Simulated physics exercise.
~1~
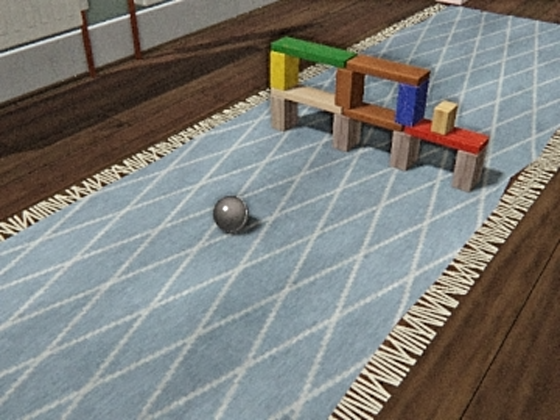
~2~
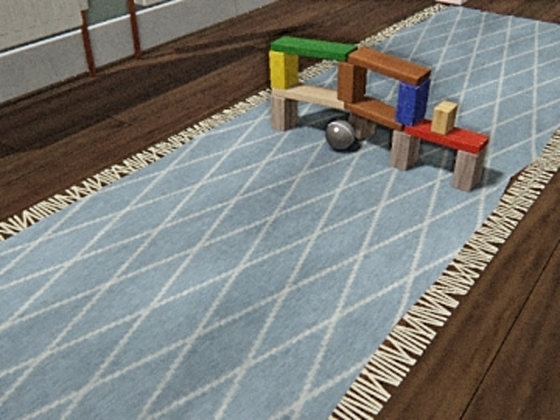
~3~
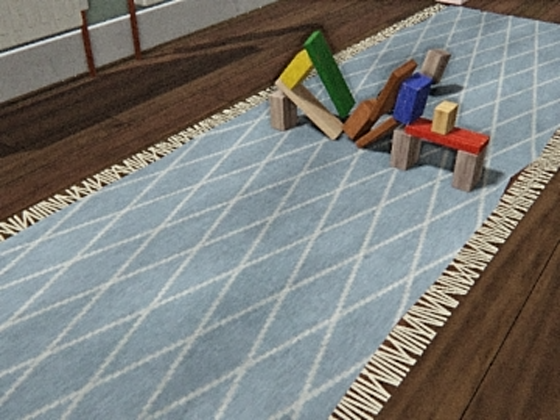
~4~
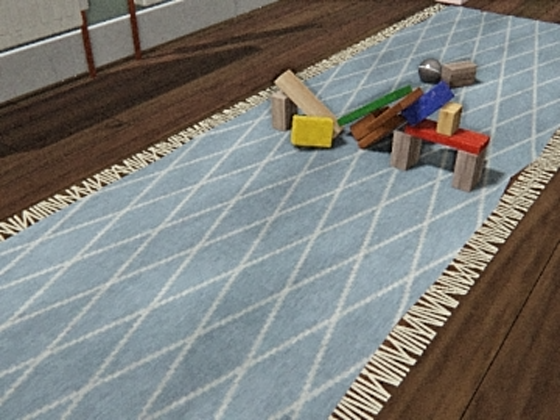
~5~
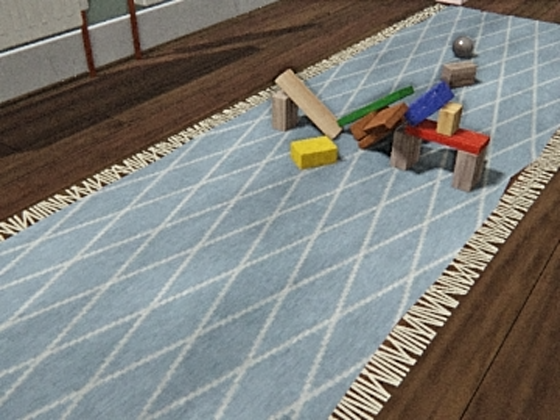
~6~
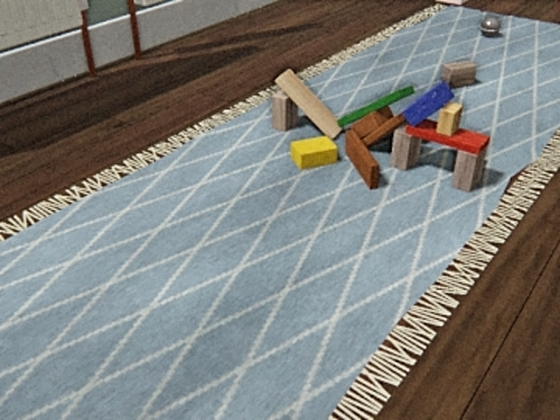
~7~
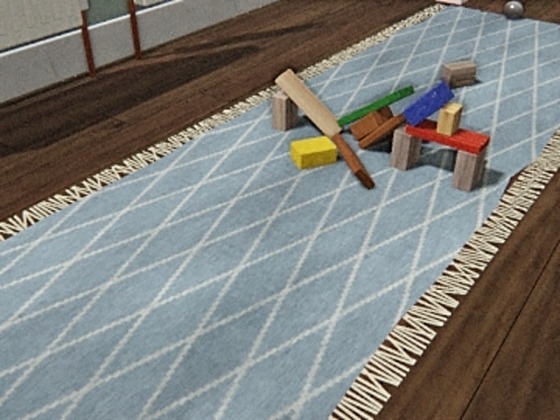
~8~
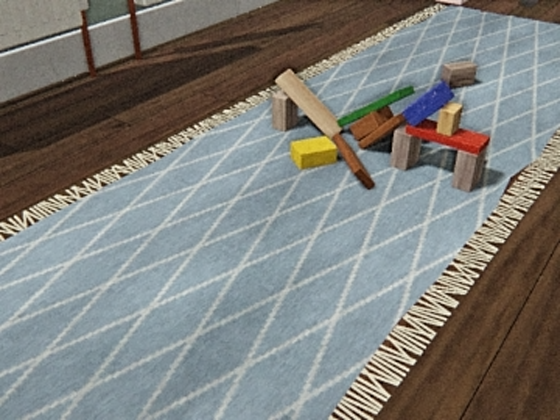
A steel ball rolls through a block structure, toppling most of it, but the red plank stands.
